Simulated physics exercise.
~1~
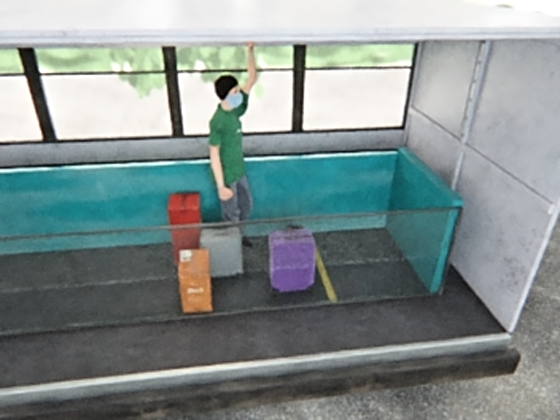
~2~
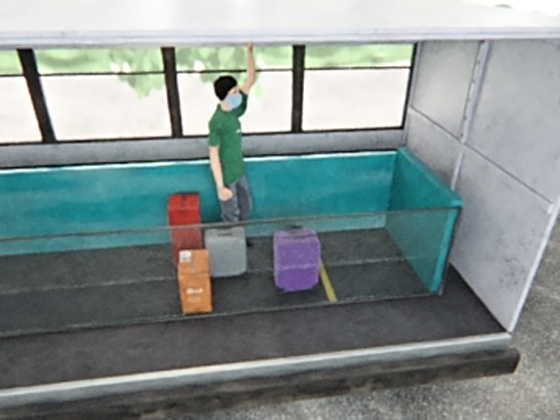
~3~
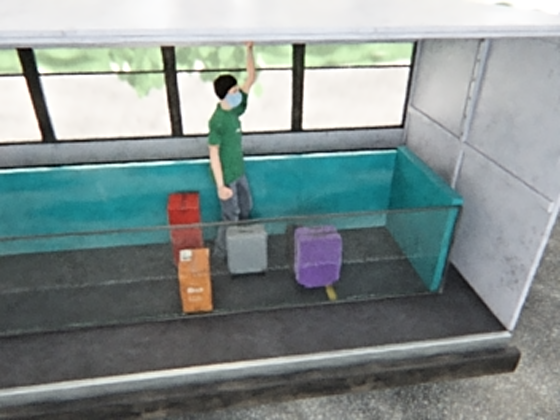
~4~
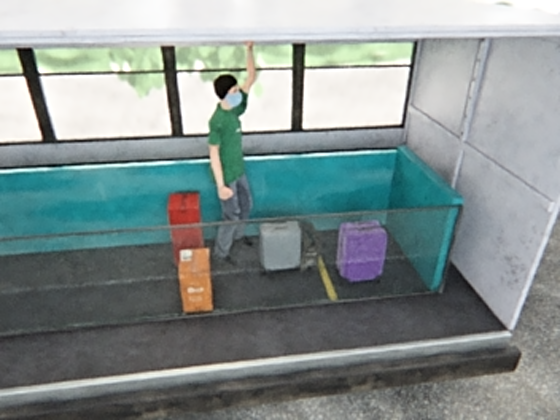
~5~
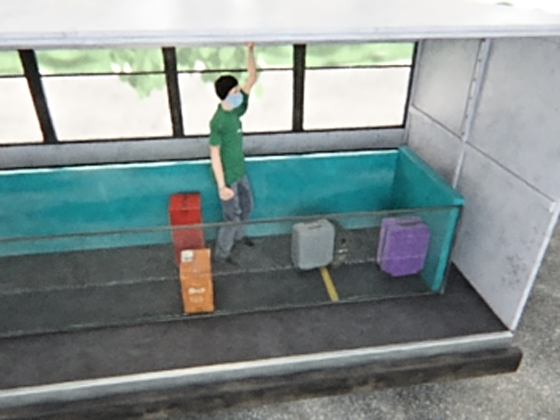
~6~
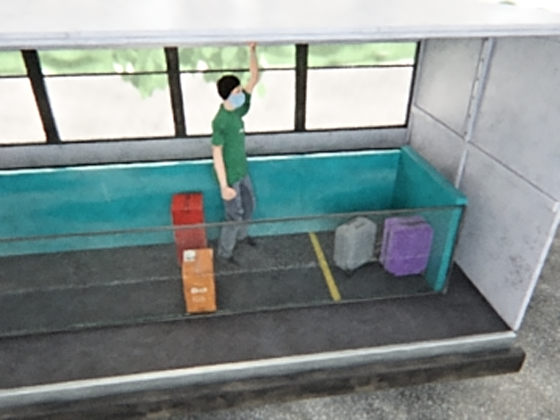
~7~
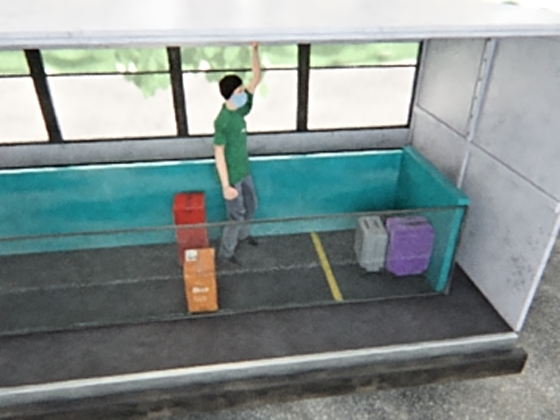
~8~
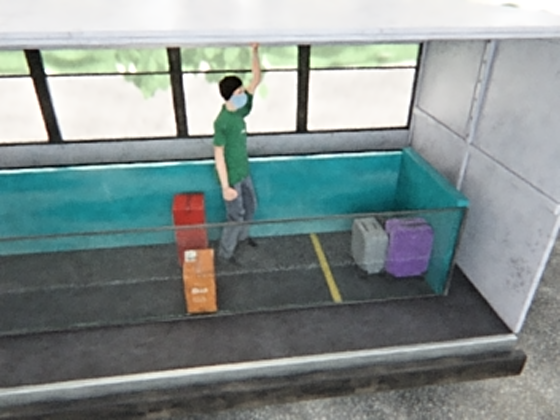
In a bus bay, grey and purple cases roll right past a yellow line and stop.
